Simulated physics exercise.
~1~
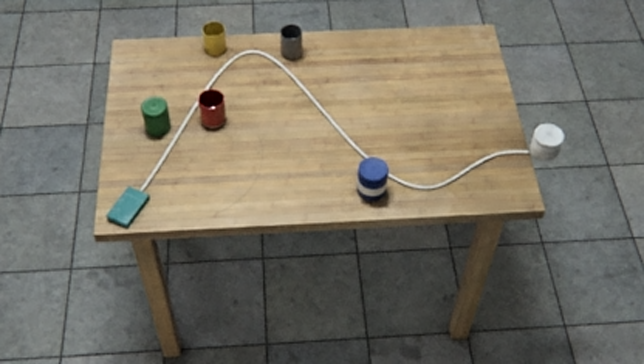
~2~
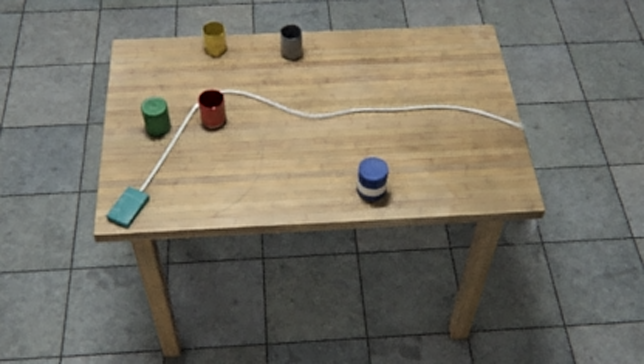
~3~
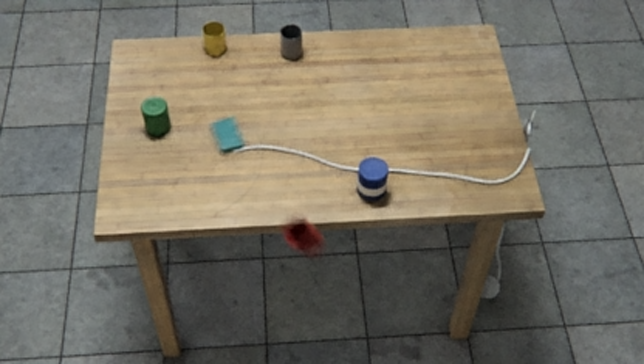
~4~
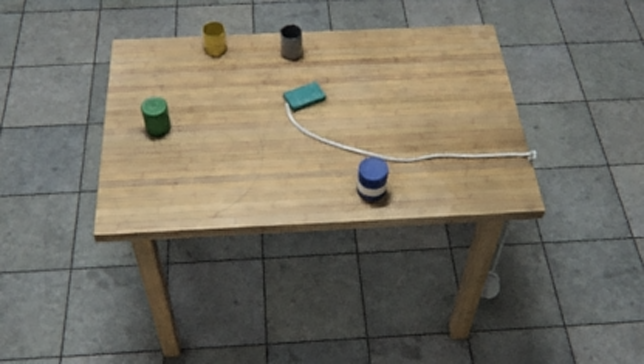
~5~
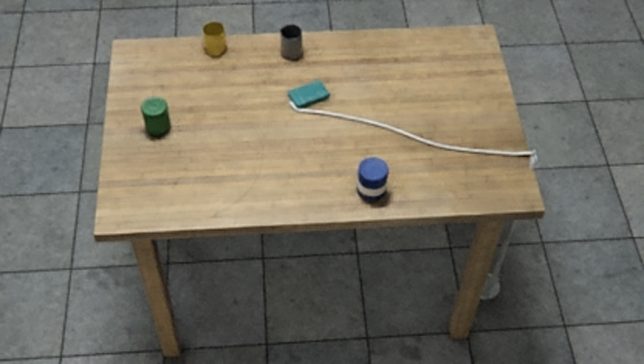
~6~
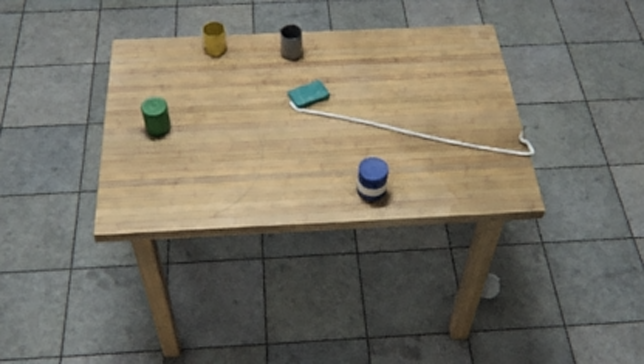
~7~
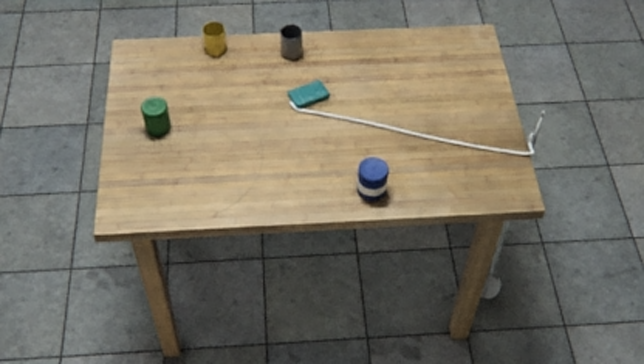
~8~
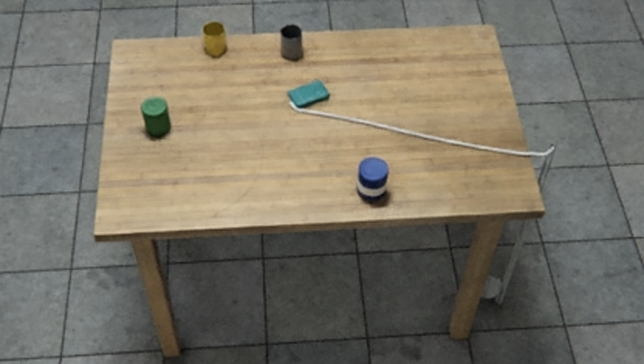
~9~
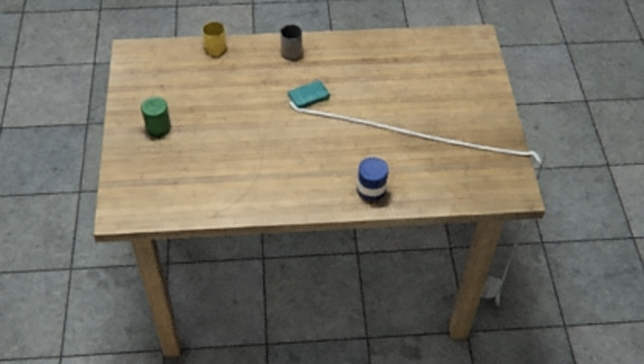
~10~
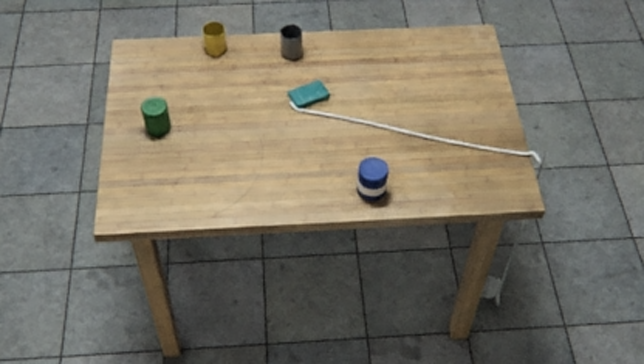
On a wooden table, a falling white speaker drags a cable and teal phone, knocking a red mug off before the phone stops.
